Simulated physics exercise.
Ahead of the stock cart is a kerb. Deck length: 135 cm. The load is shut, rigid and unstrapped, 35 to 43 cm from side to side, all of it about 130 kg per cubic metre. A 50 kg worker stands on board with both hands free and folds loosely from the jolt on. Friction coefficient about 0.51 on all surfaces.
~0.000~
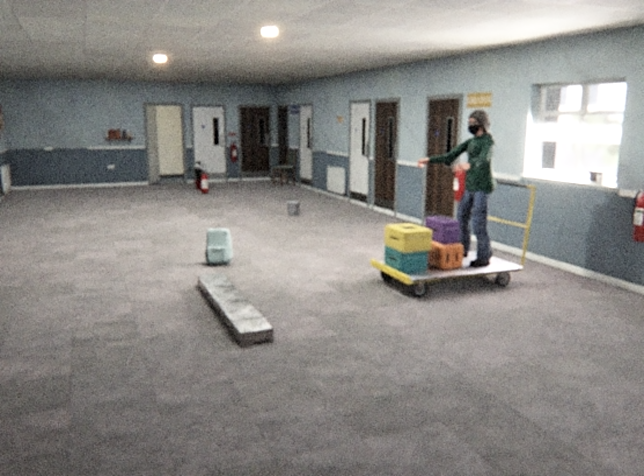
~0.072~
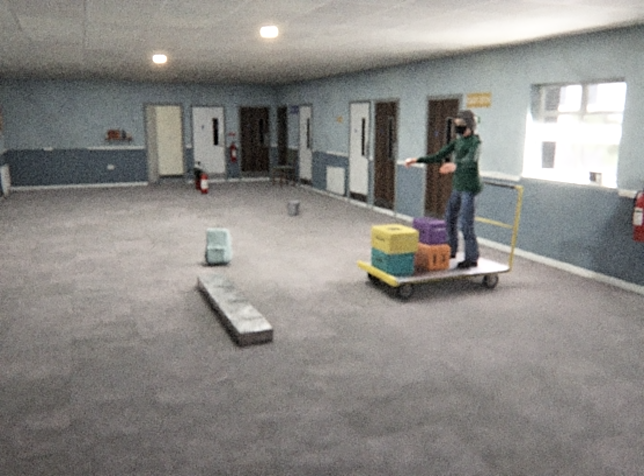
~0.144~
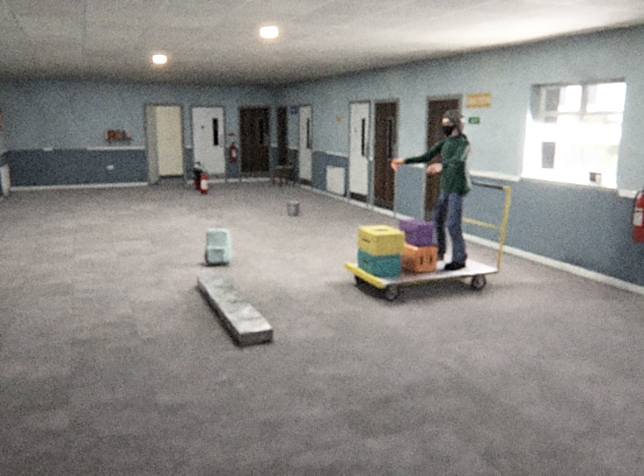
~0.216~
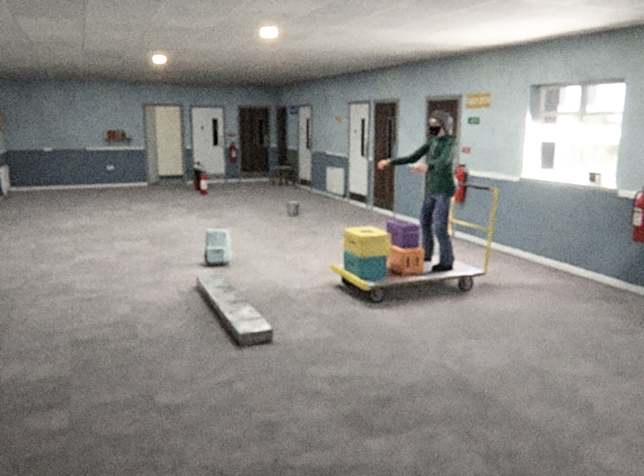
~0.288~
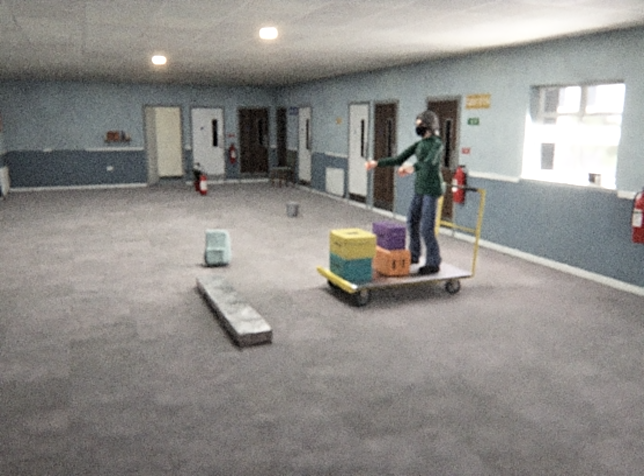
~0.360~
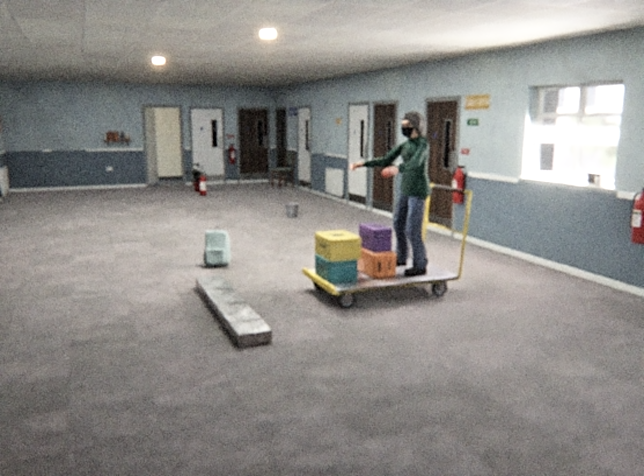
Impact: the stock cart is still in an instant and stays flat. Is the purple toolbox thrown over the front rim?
The purple toolbox comes off at this speed.
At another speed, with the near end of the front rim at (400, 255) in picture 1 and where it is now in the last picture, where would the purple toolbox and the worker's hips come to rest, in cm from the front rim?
In that case purple 40 past, hips 90 past.
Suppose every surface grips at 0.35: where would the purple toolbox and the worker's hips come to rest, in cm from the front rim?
In that case purple 60 past, hips 50 past.
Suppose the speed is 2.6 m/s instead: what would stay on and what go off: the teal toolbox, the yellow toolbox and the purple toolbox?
Then teal on, yellow off, purple off.
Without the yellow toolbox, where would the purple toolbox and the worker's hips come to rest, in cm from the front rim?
In that case purple 20 behind, hips 30 behind.
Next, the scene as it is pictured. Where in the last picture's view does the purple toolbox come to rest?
Around (186, 296).
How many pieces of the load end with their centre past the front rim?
2 of them.
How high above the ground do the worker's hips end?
About 15 cm.
The wheels strike at 0.75 s.
After 1.30 s the purple toolbox is 5 cm past the rim, tilted 105°, near (227, 257) in the last picture's view.
After 1.75 s the purple toolbox is 21 cm past the rim, tilted 105°, near (211, 289) in the last picture's view.
At rest, 4.7 s, past the rim, purple toolbox, yellow toolbox and the worker's hips; behind it, teal toolbox and orange suitcase.
